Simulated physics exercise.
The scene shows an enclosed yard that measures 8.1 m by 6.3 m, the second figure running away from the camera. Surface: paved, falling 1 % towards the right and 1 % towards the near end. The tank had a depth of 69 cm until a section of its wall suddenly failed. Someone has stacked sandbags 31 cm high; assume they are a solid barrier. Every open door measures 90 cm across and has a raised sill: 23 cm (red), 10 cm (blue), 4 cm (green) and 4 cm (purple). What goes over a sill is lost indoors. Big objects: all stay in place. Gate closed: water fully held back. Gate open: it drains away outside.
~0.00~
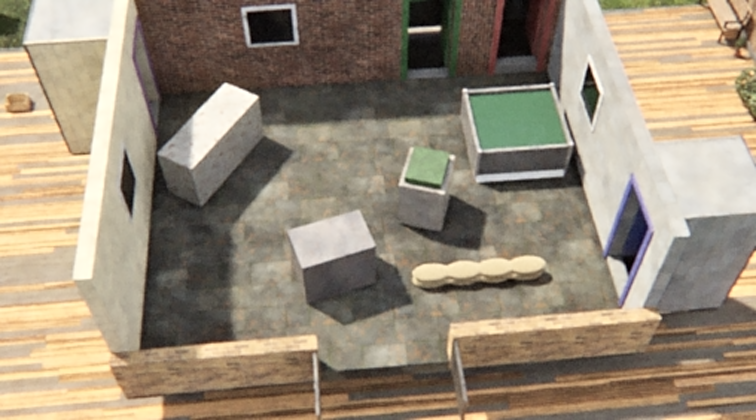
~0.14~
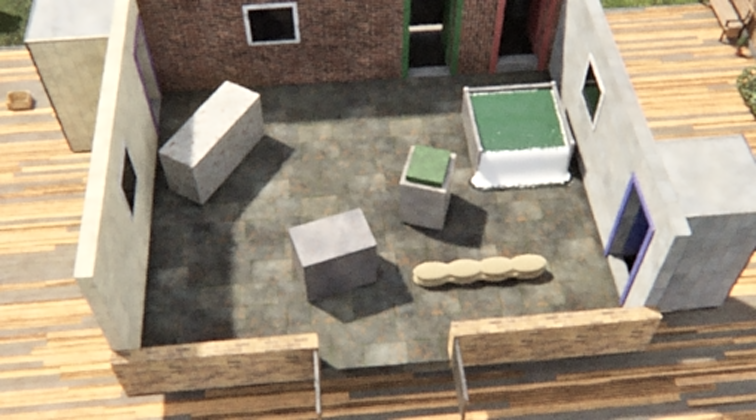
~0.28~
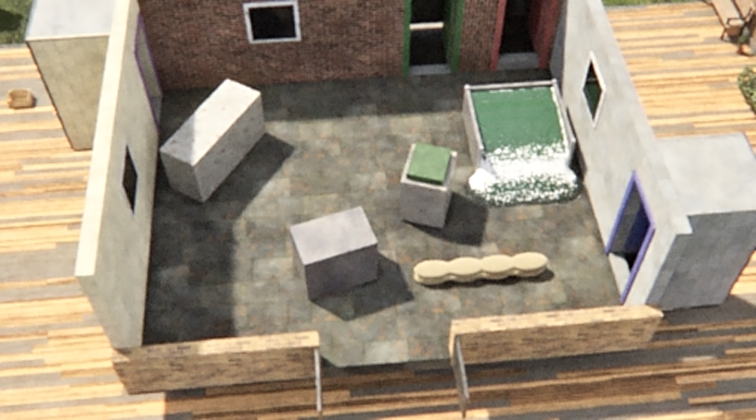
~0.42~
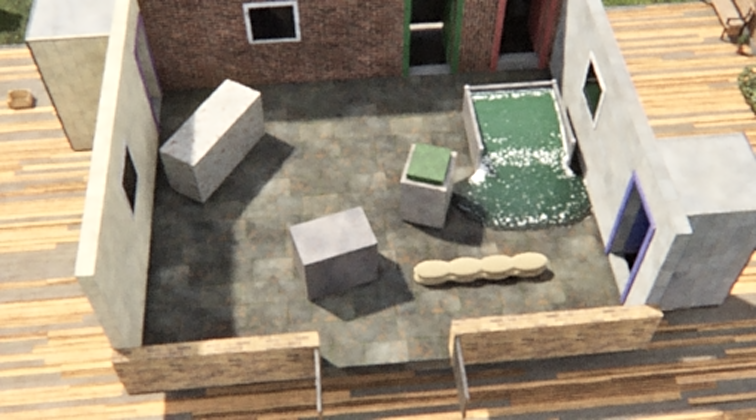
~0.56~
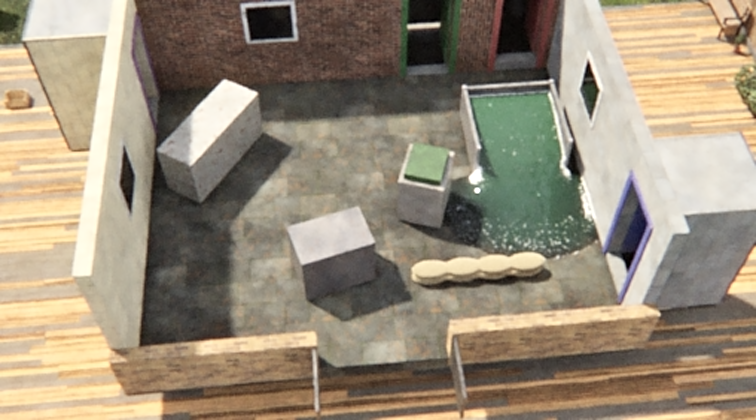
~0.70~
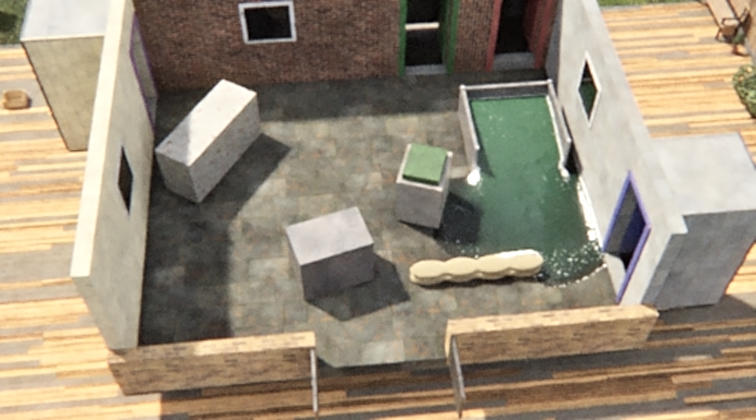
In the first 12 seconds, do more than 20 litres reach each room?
In order: At the red door I expect the water to hold within the limit; at the blue door I expect the water to rise above the limit; at the green door I expect the water to hold within the limit; at the purple door I expect the water to hold within the limit.
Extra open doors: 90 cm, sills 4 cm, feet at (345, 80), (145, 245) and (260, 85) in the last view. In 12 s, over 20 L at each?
Per doorway, in order: Insufficient / insufficient / insufficient.
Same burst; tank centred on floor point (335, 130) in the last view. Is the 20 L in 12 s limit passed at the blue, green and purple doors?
With respect to that limit, blue ends up inside it, green ends up inside it, purple ends up inside it.
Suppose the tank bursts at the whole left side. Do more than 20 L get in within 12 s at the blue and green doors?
Compared with the limit, blue is lower and green is lower.
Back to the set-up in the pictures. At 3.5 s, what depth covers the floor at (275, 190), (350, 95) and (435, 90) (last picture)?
Spot one 2 cm, spot two 0 cm, spot three 0 cm.
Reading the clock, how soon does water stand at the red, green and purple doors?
Arrival: Red 9.0 s, green 9.0 s, purple not in the 12 s.
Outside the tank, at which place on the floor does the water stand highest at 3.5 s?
Look at roughly (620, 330).
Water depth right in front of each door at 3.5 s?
Measured in centimetres, the red door gives 0, the blue door 20, the green door 0 and the purple door 0.
After 1.4 s water covers 20 % of the floor and is deepest (51 cm) near (620, 330); red door not reached, blue door 13 cm at the sill, 0 L in, green door not reached, purple door not reached.
After 2.2 s water covers 25 % of the floor and is deepest (44 cm) near (612, 302); red door not reached, blue door 22 cm at the sill, 9 L in, green door not reached, purple door not reached.
After 3.5 s water covers 40 % of the floor and is deepest (22 cm) near (620, 330); red door not reached, blue door 20 cm at the sill, 80 L in, green door not reached, purple door not reached.
After 7.0 s water covers 70 % of the floor and is deepest (10 cm) near (182, 366); red door not reached, blue door 9 cm at the sill, 116 L in, green door not reached, purple door not reached.
After 12.0 s water covers 85 % of the floor and is deepest (8 cm) near (610, 331); red door 2 cm at the sill, 0 L in, blue door 6 cm at the sill, 116 L in, green door 1 cm at the sill, 0 L in, purple door not reached.
